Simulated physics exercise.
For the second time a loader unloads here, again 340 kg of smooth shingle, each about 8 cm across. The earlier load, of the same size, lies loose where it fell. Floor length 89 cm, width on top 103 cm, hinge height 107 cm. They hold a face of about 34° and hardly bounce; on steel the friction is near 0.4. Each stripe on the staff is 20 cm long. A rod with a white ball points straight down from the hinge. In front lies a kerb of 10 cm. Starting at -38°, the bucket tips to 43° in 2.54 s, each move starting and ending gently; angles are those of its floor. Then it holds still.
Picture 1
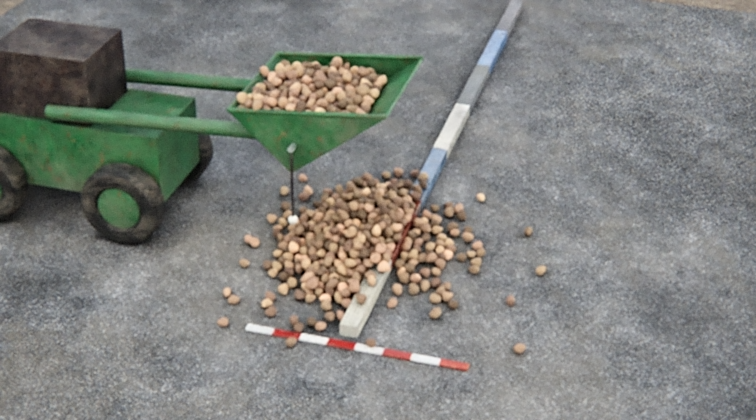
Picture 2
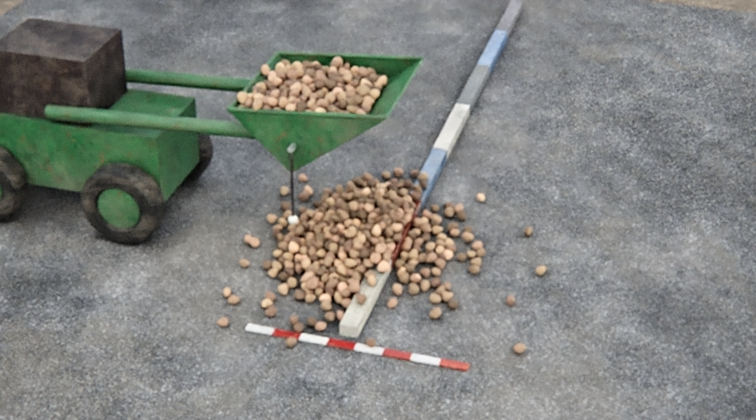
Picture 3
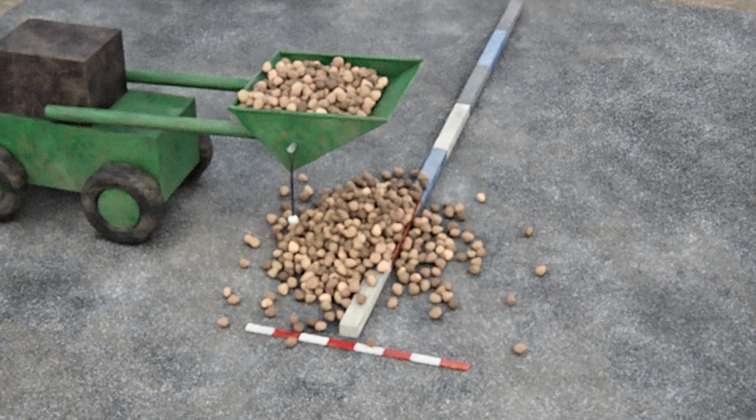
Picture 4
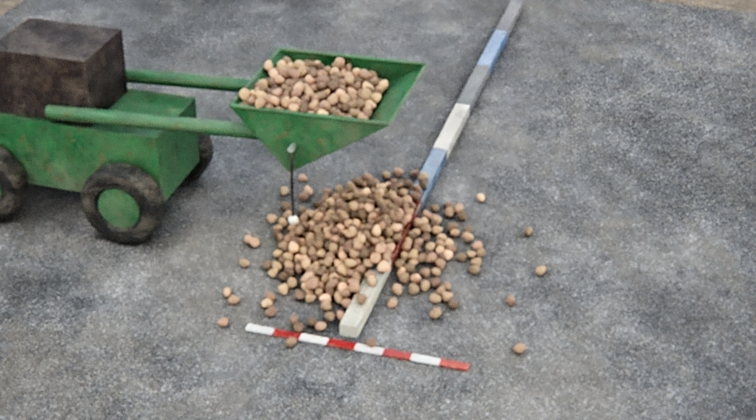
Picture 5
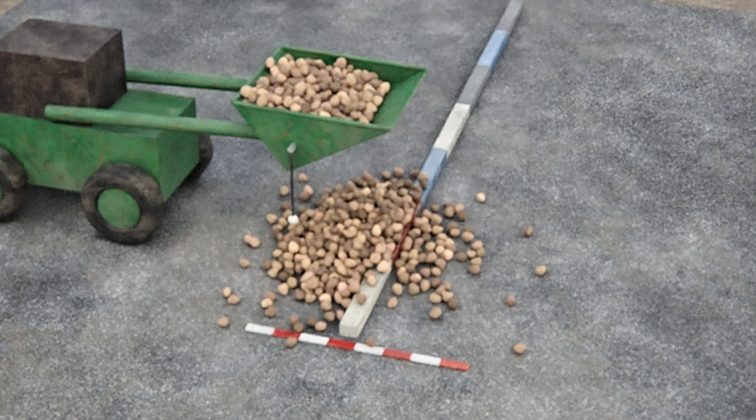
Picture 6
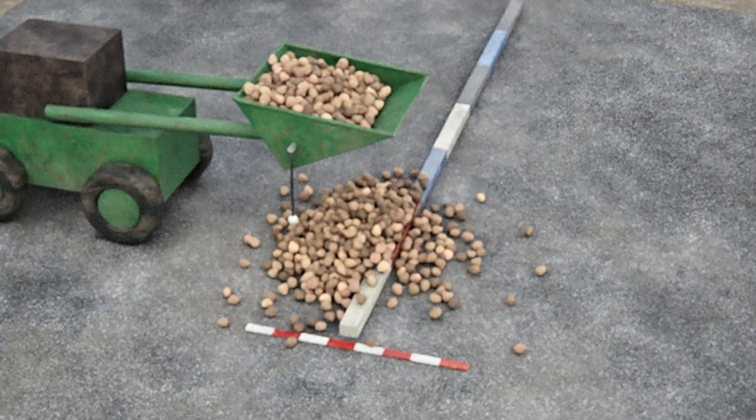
A green toy-like loader with a dark brown block on top stands at the left on speckled grey ground, seen from slightly above by a still camera. Its raised green bucket holds smooth tan and brown stones above a loose pile around a pale kerb, with striped rods behind and in front. The bucket slowly tilts, its right-hand lip lowering slightly, while the pile stays still.
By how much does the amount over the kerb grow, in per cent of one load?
Some 95 per cent is added.
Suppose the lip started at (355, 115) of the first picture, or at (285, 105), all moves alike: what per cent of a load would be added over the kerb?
Near 70 per cent from the first place, 5 from the second.
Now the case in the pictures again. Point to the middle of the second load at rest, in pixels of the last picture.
Near (445, 248).
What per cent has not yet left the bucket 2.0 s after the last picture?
It holds some 0 per cent.
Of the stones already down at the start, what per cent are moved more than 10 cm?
About 10 per cent.
Then, 1.3 s after the last picture the floor is at 30°; in per cent of one load, 81 in the bucket, 93 on this side of the kerb, 26 over the kerb; the foremost stones are at (501, 271).
Then, 2.0 s after the last picture the floor is at 43°; in per cent of one load, 1 in the bucket, 101 on this side of the kerb, 98 over the kerb; the foremost stones are at (546, 282).
Then, 2.4 s after the last picture the floor is at 43°; in per cent of one load, 0 in the bucket, 92 on this side of the kerb, 108 over the kerb; the foremost stones are at (578, 270).
Then, 5.0 s after the last picture the floor is at 43°; in per cent of one load, 0 in the bucket, 92 on this side of the kerb, 108 over the kerb; the foremost stones are at (589, 271). Net gain over the kerb, 95.
